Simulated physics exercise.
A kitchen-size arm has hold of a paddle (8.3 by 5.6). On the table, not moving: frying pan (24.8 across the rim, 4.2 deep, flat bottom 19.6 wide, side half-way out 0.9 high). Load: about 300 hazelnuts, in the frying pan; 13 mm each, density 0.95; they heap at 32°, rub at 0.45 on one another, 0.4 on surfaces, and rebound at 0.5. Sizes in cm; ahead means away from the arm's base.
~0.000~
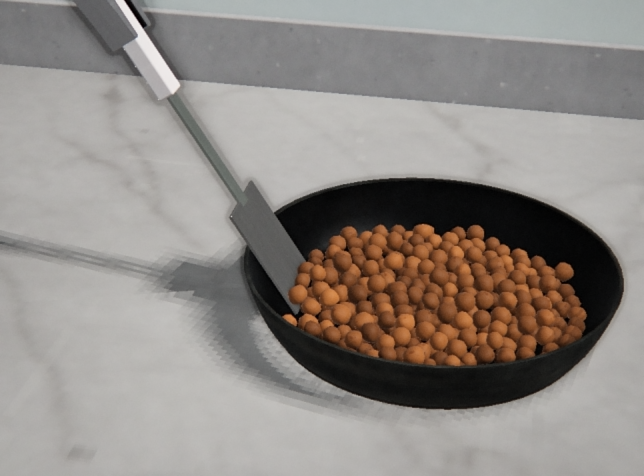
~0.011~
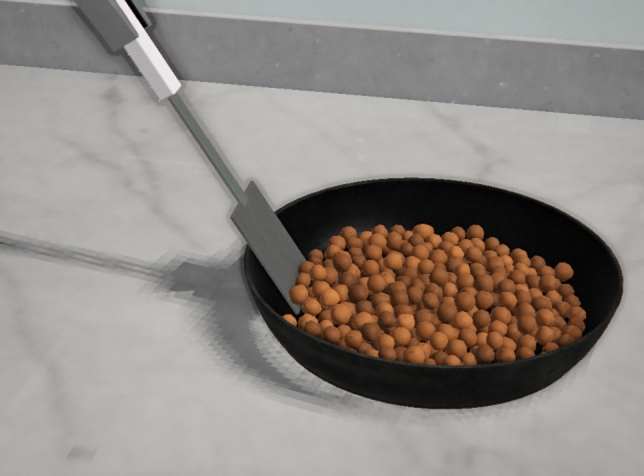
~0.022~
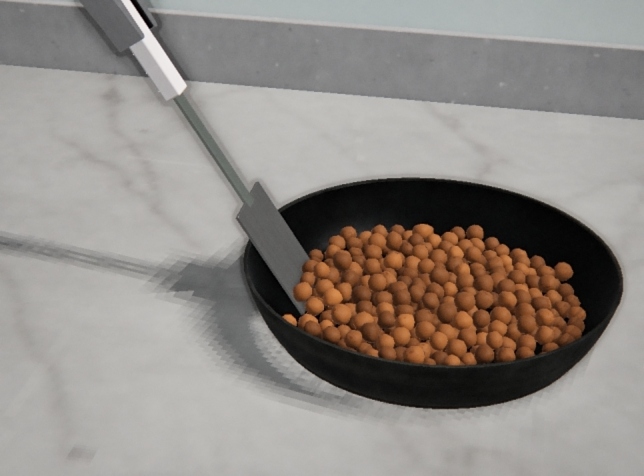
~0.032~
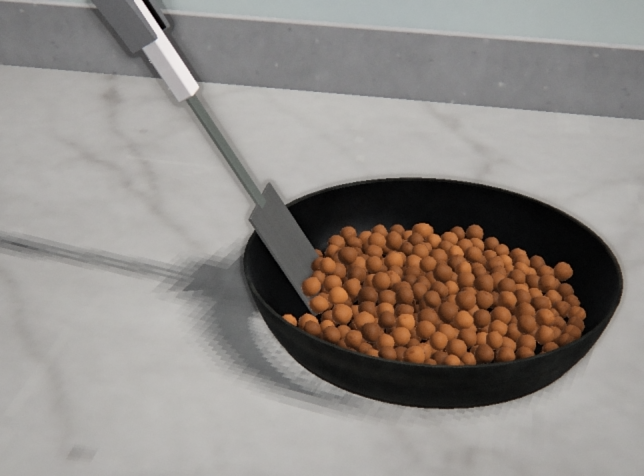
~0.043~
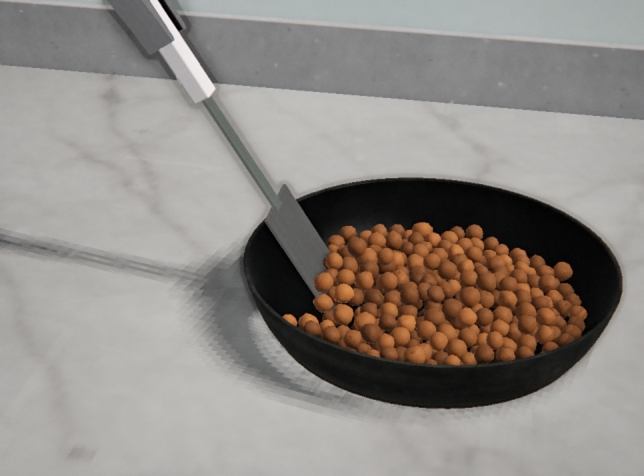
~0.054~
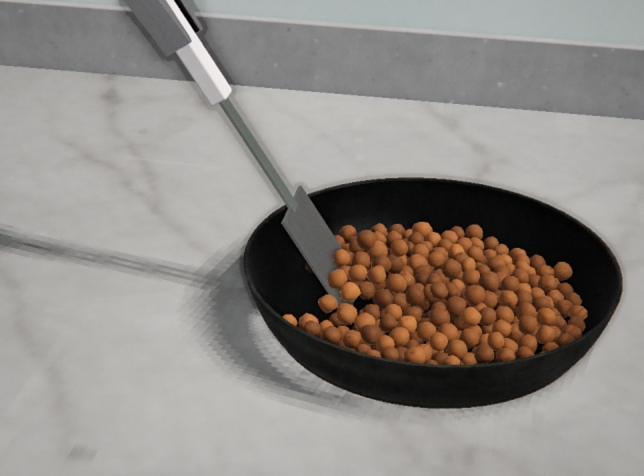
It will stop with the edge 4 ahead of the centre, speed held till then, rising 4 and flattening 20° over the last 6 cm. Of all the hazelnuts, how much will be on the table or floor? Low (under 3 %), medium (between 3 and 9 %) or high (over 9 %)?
A medium share, between 3 and 9 %, ends on the table or floor.
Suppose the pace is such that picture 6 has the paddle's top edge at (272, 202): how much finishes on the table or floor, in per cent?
About 0 per cent.
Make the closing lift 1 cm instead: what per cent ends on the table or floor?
Some 0 per cent.
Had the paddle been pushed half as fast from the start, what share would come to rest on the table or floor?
In that case some 0 per cent.
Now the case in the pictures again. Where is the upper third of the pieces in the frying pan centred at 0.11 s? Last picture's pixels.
Near (457, 285).
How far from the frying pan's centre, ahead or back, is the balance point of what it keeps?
About 3.0 cm ahead.
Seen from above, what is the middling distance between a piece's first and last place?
Roughly 2 cm.
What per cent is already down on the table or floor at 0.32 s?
Roughly 6 per cent.
After 0.08 s, sloping 56°, highest piece 6 above the table; 297 in the frying pan.
After 0.11 s, sloping 49°, highest piece 7 above the table; 297 in the frying pan.
After 0.32 s, sloping 37°, highest piece 6 above the table; 279 in the frying pan, 16 on the table or floor, 2 on the blade or in flight.
After 1.37 s, sloping 37°, highest piece 4 above the table; 279 in the frying pan, 18 on the table or floor.
At rest, 279 in the frying pan, 18 on the table or floor. That is 6 % on the table or floor.
